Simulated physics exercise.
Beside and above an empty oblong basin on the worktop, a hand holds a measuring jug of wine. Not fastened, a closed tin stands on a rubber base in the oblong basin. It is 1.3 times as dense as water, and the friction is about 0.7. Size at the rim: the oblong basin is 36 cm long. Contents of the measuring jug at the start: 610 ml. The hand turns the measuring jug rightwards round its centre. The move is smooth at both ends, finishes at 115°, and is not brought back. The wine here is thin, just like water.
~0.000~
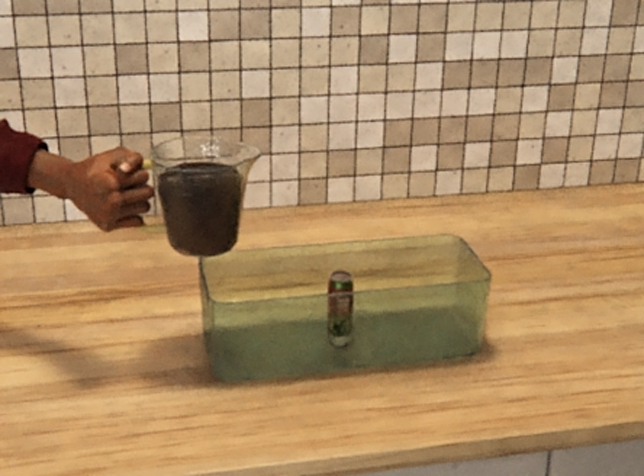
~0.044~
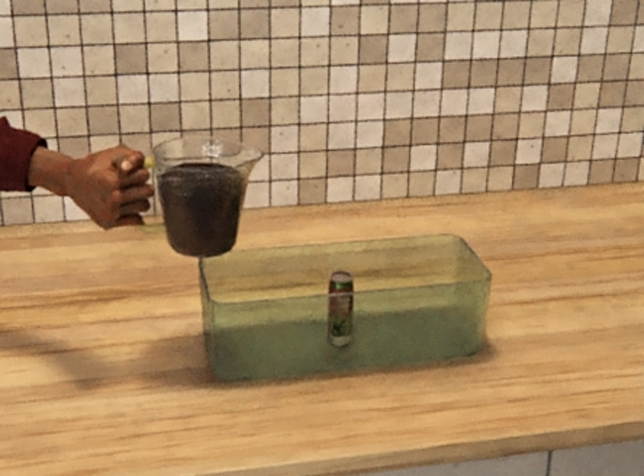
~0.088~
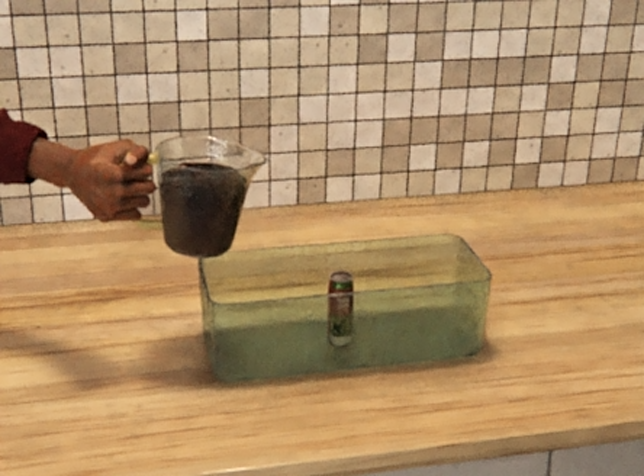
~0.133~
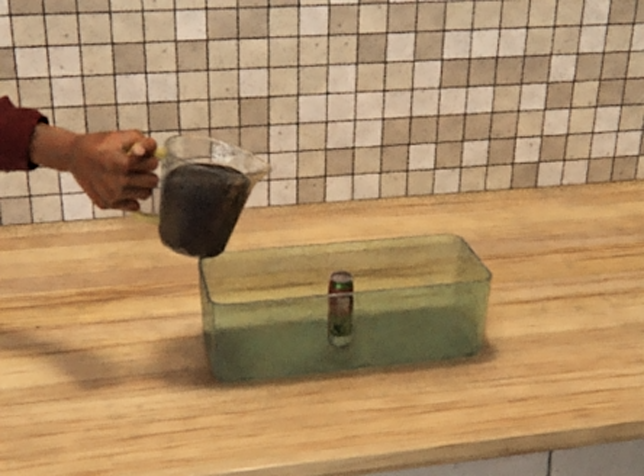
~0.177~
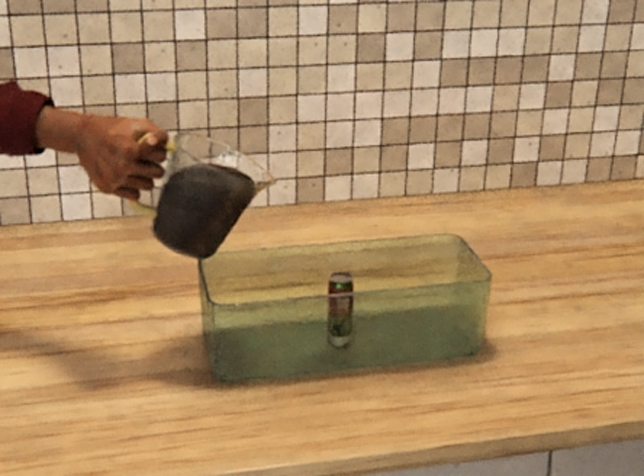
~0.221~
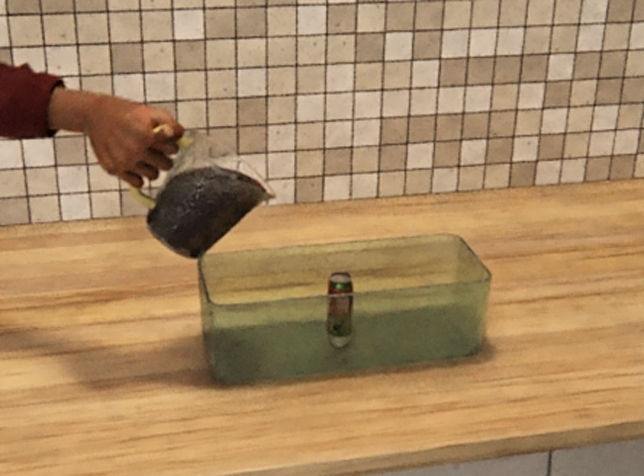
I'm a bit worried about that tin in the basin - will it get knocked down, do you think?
It's going to stay vertical.
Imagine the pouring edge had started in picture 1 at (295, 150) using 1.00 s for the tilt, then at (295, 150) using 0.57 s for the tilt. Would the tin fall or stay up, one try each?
In the first try it remains standing; in the second it remains standing.
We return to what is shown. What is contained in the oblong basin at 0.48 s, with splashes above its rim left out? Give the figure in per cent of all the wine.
I'd put it near 38 percent.
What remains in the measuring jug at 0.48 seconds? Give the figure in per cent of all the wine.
Around 42 percent.
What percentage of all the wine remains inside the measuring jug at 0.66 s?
Close to 3 percent of the total.
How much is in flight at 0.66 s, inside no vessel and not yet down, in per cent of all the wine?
Estimate: About 5 in a hundred.
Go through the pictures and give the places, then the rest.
Tilt 0°; pouring edge (262, 151); surface from (157, 177) to (243, 172); the oblong basin's rim runs from (204, 279) to (476, 257); the tin's top is at (341, 279), in the first picture.
Tilt 2°; pouring edge (264, 153); surface from (158, 177) to (244, 173), in the second picture.
Tilt 7°; pouring edge (267, 158); surface from (160, 177) to (246, 174), in the third picture.
Tilt 15°; pouring edge (272, 167); surface from (163, 177) to (250, 176), in the fourth picture.
Tilt 25°; pouring edge (276, 180); surface from (165, 181) to (256, 179), in the fifth picture.
Tilt 38°; pouring edge (277, 195); surface from (157, 196) to (266, 187), in the sixth picture.
Then, 0.48 s in, the tilt is 107° and 42 per cent is still to pour; the tin stands where it began.
Then, 0.66 s in, the tilt is 115° and 3 per cent is still to pour; the tin stands where it began.
Then, 0.86 s in, the tilt is 115° and 0 per cent is still to pour; the tin stands where it began.
Then, 1.07 s in, the tilt is 115° and 0 per cent is still to pour; the tin stands where it began.
Finally, the tin stands where it began.
